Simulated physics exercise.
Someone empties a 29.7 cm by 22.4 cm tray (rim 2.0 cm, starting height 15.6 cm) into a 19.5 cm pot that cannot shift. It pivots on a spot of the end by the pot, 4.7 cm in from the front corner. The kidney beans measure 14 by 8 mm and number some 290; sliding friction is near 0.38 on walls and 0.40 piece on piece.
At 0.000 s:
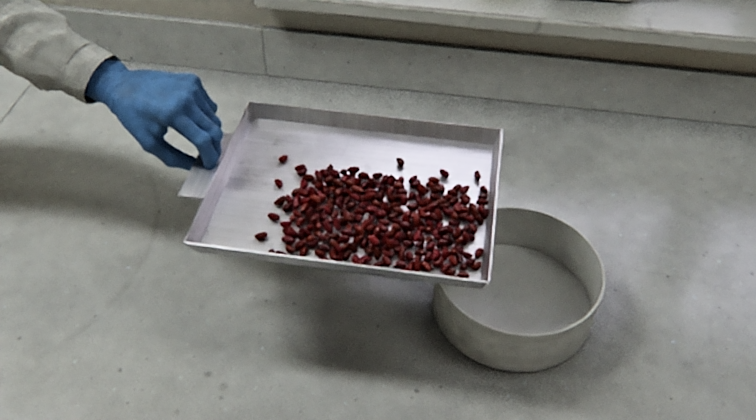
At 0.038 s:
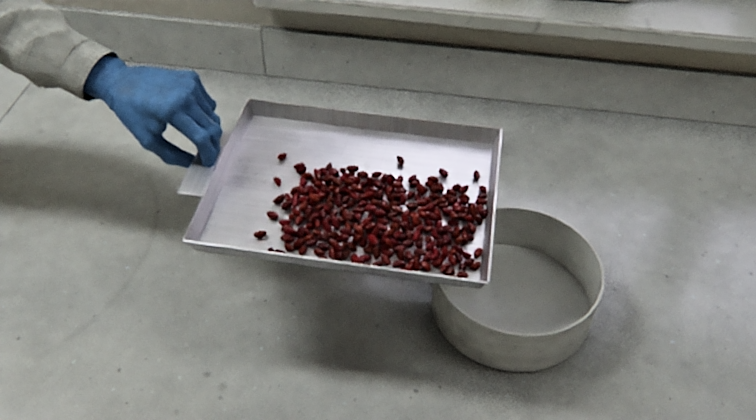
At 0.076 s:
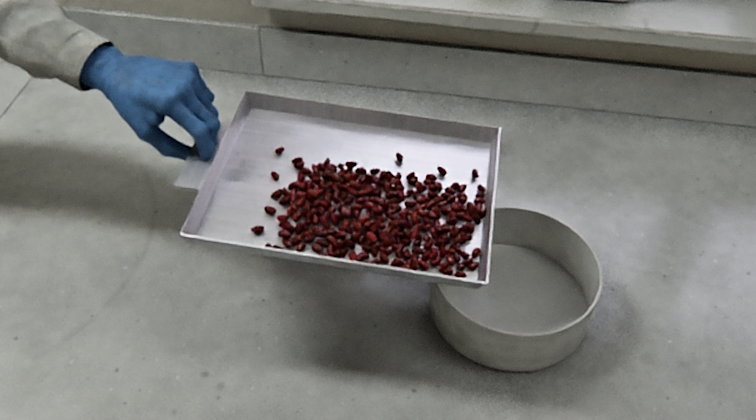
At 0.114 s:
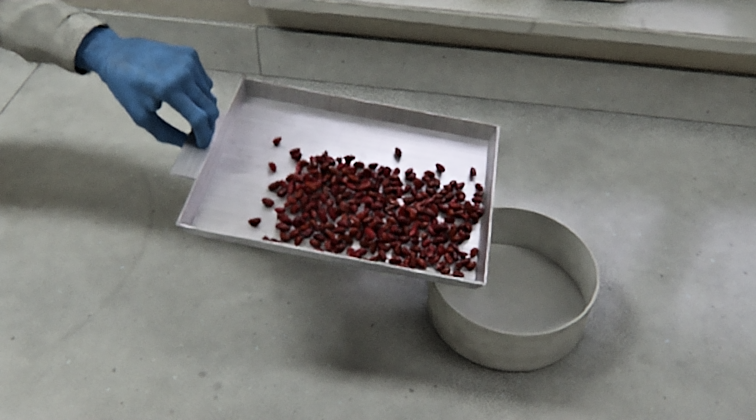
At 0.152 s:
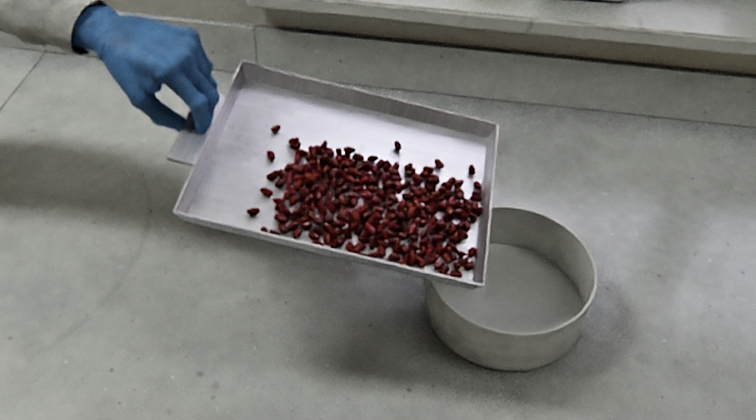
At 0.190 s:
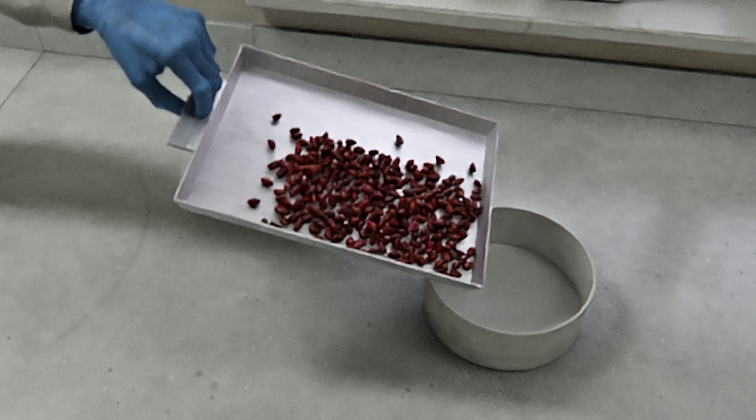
A shallow metal tray of dark red beans is held over a grey, stone-like counter, seen from above at an angle. A blue-gloved hand in a pale sleeve grips its left end, while its right end sits by the rim of an empty round, pale grey pot. The hand lifts, gradually tilting the tray down toward the right, while the beans barely shift and the camera stays still.
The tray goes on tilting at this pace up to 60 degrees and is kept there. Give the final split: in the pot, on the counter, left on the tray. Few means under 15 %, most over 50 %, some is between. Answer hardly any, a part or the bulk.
Pot a part, counter a part, tray a part.
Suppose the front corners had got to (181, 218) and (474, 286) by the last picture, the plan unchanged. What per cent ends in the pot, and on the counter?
Pot 0, counter 70.
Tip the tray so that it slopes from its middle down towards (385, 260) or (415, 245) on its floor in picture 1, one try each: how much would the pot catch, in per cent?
Some 0 and 10 per cent.
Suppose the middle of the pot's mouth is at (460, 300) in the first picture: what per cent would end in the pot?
Some 35 per cent.
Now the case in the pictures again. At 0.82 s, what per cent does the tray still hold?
About 50 per cent.
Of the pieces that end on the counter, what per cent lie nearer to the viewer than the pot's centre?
Some 100 per cent.
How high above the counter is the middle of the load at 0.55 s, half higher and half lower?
Some 22 cm.
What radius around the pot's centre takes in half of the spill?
About 20 cm.
Then, at 0.40 s, tilt 37 degrees; the tray holds 100 %, the pot 0 %.
After 0.55 s, tilt 54 degrees; the tray holds 100 %, the pot 0 %.
Then, at 0.82 s, tilt 60 degrees; the tray holds 50 %, the pot 15 %.
At rest (2.1 s), pot 30 %, counter 35 %, tray 30 %.
